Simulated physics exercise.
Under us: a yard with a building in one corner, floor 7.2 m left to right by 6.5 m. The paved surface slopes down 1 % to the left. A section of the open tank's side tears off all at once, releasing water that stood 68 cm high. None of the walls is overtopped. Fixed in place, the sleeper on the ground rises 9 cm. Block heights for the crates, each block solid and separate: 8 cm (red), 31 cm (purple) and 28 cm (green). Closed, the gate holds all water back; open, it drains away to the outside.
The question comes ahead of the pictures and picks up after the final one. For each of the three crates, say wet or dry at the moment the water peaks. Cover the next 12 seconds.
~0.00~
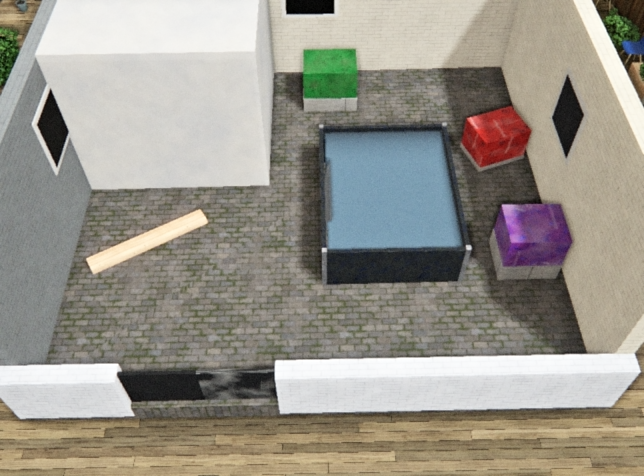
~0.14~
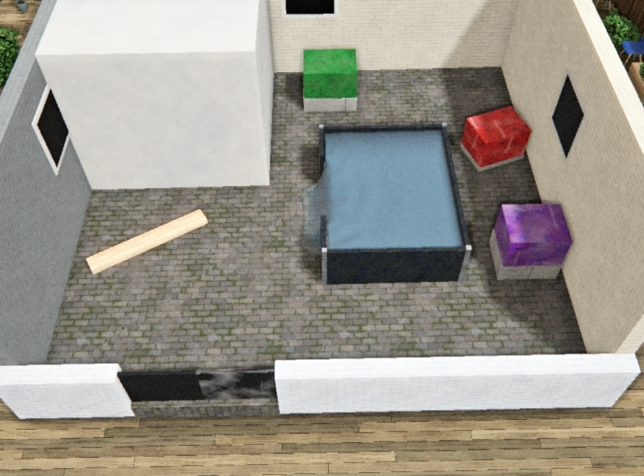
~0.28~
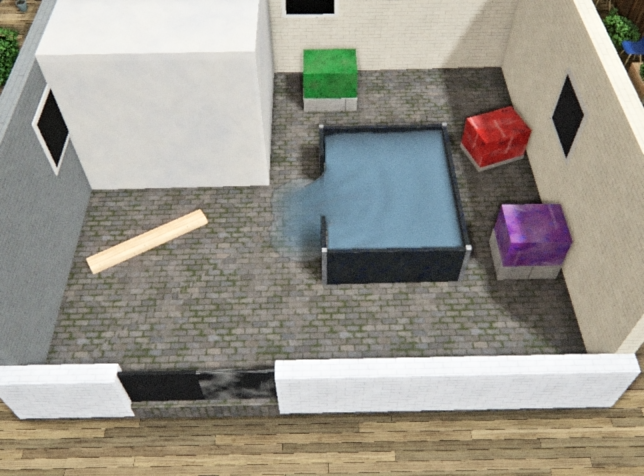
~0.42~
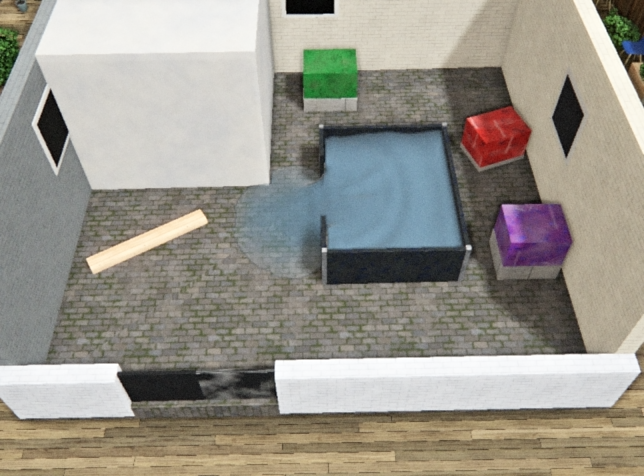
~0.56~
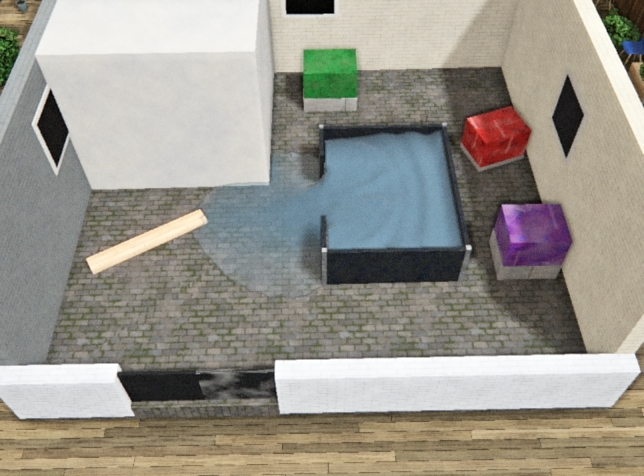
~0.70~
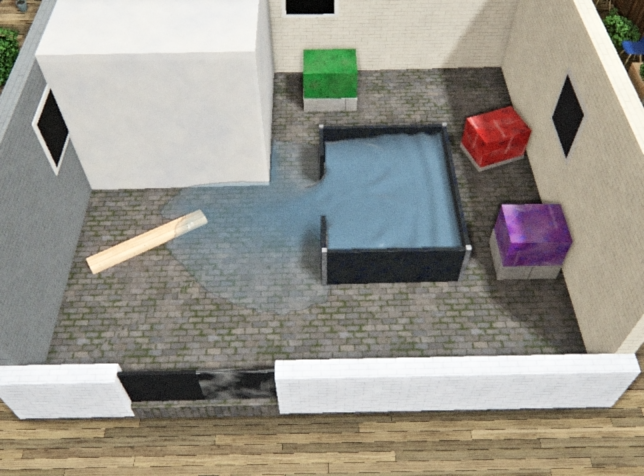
Red crate: Wet, purple crate: Dry, green crate: Dry.
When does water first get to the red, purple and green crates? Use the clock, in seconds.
Arrival times - red 5.0 s / purple 5.0 s / green 1.3 s.
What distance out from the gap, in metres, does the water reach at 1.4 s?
Roughly 4.2 metres out.
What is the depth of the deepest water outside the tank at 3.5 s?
Max around 39 cm.
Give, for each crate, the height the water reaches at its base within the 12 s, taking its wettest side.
Max (cm) - red: 11; purple: 19; green: 9.
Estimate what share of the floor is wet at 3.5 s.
Some 45 per cent of the floor is wet.
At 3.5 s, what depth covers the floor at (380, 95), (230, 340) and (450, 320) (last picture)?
Listed order: 1 / 11 / 0 cm.
After 1.4 s water covers 30 % of the floor and is deepest (50 cm) near (91, 196); red plinth not reached, purple plinth not reached, green plinth reached.
After 2.2 s water covers 40 % of the floor and is deepest (54 cm) near (39, 393); red plinth not reached, purple plinth not reached, green plinth reached.
After 3.5 s water covers 45 % of the floor and is deepest (39 cm) near (42, 380); red plinth not reached, purple plinth not reached, green plinth reached.
After 7.0 s water covers 85 % of the floor and is deepest (22 cm) near (91, 196); red plinth reached, purple plinth reached, green plinth reached.
After 12.0 s water covers 100 % of the floor and is deepest (17 cm) near (301, 386); highest at the red plinth 11 cm, highest at the purple plinth 19 cm, highest at the green plinth 9 cm.
